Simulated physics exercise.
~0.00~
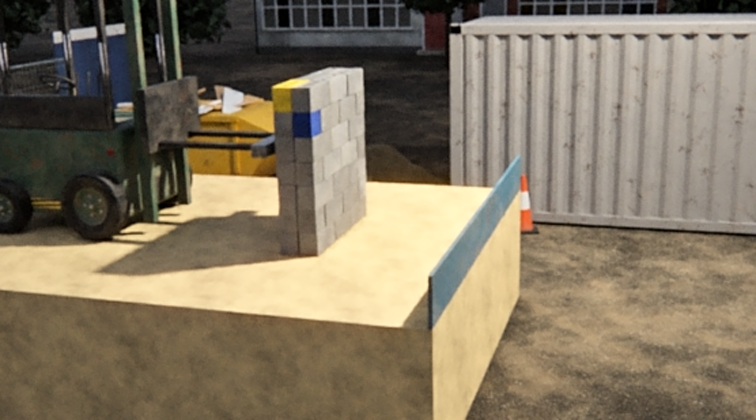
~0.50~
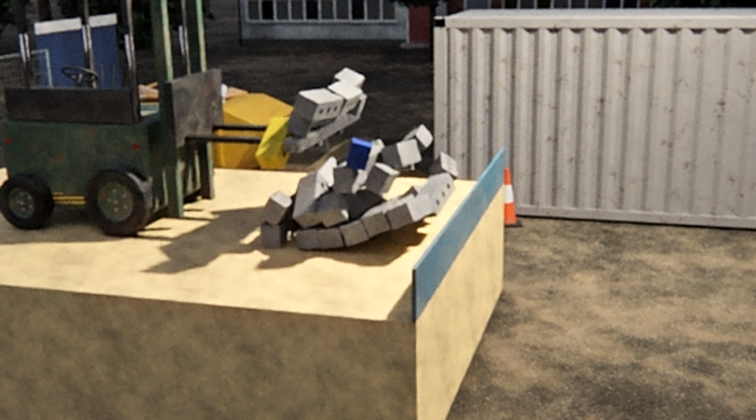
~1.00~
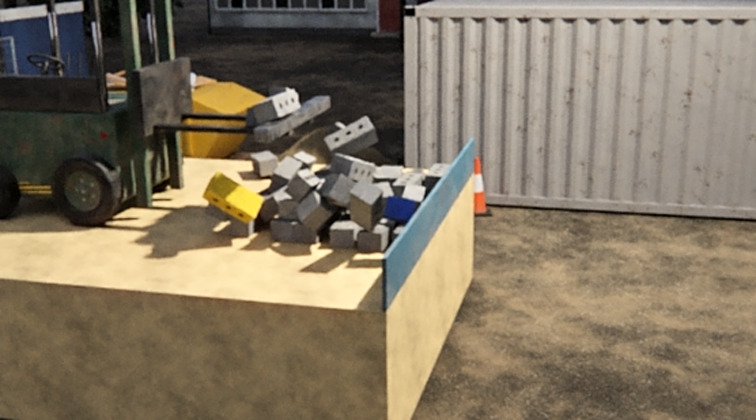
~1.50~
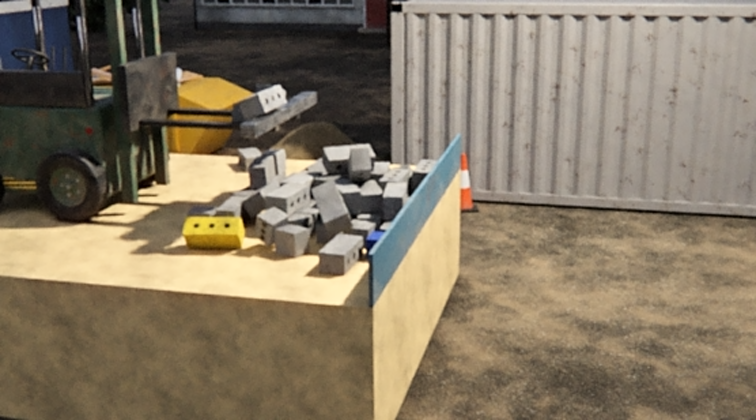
Grey block stack with yellow and blue pieces collapsing as a forklift's beam drives in, rubble settling against the deck's blue board.
